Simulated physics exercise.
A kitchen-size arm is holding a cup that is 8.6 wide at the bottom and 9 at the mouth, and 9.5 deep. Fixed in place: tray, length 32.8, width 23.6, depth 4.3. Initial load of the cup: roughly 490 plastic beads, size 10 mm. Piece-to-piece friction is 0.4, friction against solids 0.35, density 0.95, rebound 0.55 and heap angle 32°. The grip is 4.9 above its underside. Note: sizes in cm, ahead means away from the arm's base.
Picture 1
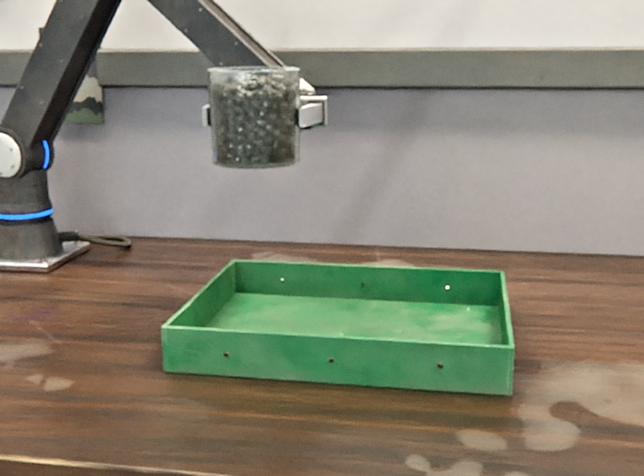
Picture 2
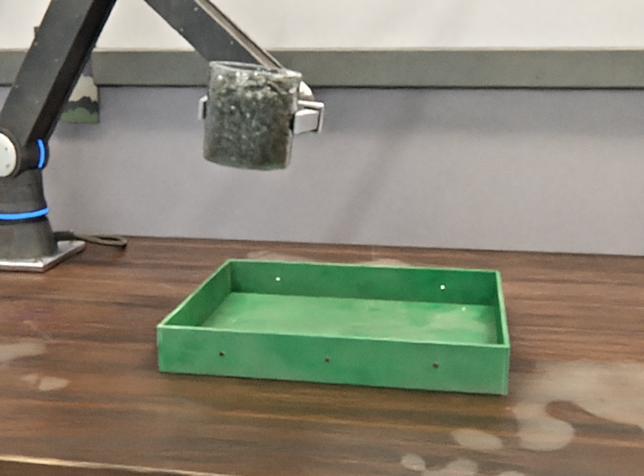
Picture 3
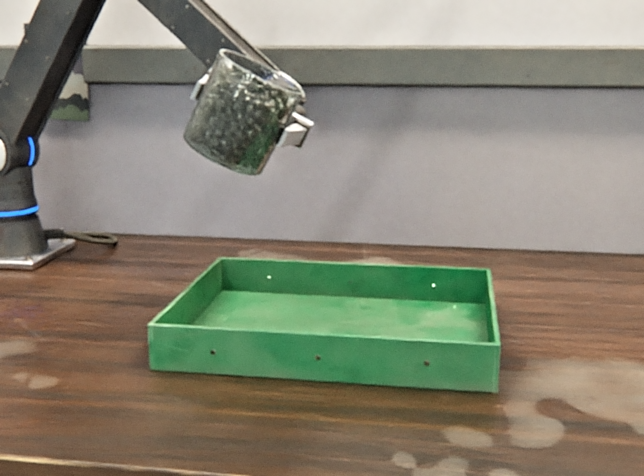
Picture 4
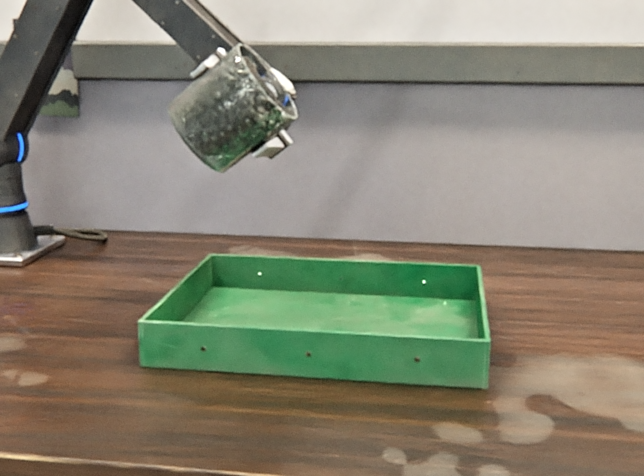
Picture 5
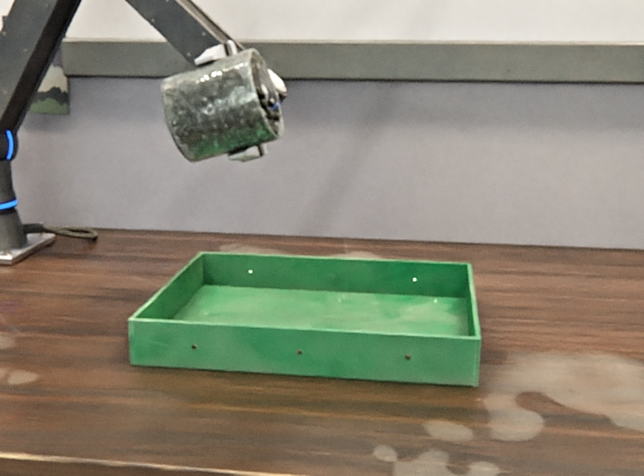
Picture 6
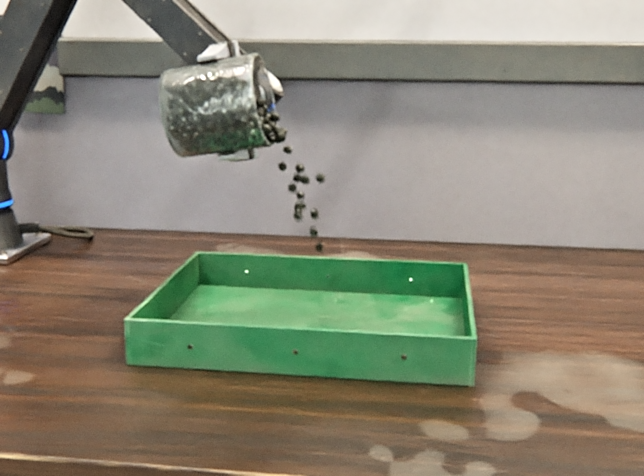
A robot arm holding a clear cup of small dark beads gradually tilted it toward the right above an empty green tray, and then some beads tumbled out over the rim.
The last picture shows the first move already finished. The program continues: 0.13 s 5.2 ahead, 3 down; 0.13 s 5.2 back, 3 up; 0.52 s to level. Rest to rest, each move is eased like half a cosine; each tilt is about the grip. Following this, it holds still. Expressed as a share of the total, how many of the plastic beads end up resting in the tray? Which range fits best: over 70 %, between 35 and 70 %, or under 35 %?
The range that fits is between 35 and 70 %.
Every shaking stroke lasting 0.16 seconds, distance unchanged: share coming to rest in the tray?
It would come to roughly 40 %.
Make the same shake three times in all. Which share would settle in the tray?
I'd expect close to 75 per cent then.
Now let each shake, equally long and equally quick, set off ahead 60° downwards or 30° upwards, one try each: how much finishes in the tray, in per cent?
First try about 25 %, second try about 90 %.
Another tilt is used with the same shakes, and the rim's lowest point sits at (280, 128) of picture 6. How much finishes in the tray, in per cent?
I'd put it at roughly 20 %.
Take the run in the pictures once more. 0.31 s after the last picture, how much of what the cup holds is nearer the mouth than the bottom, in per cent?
Mouth half share: Roughly 45 %.
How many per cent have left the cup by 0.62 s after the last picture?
About 50 per cent.
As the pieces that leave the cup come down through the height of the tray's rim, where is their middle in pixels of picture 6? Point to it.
Centre: About (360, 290).
Then, 0.31 s later, tilted 78° forward, highest piece 25 above the table; 269 in the cup, 79 in the tray, 140 in flight or on a rim.
Then, 0.62 s later, tilted 16° forward, highest piece 27 above the table; 252 in the cup, 235 in the tray, 1 on the table or floor.
Then, 0.98 s later, level, highest piece 25 above the table; 252 in the cup, 235 in the tray, 1 on the table or floor.
Then, 2.03 s later, level, highest piece 25 above the table; 252 in the cup, 235 in the tray, 1 on the table or floor.
At rest, 252 in the cup, 235 in the tray, 1 on the table or floor. That is 48 % in the tray.
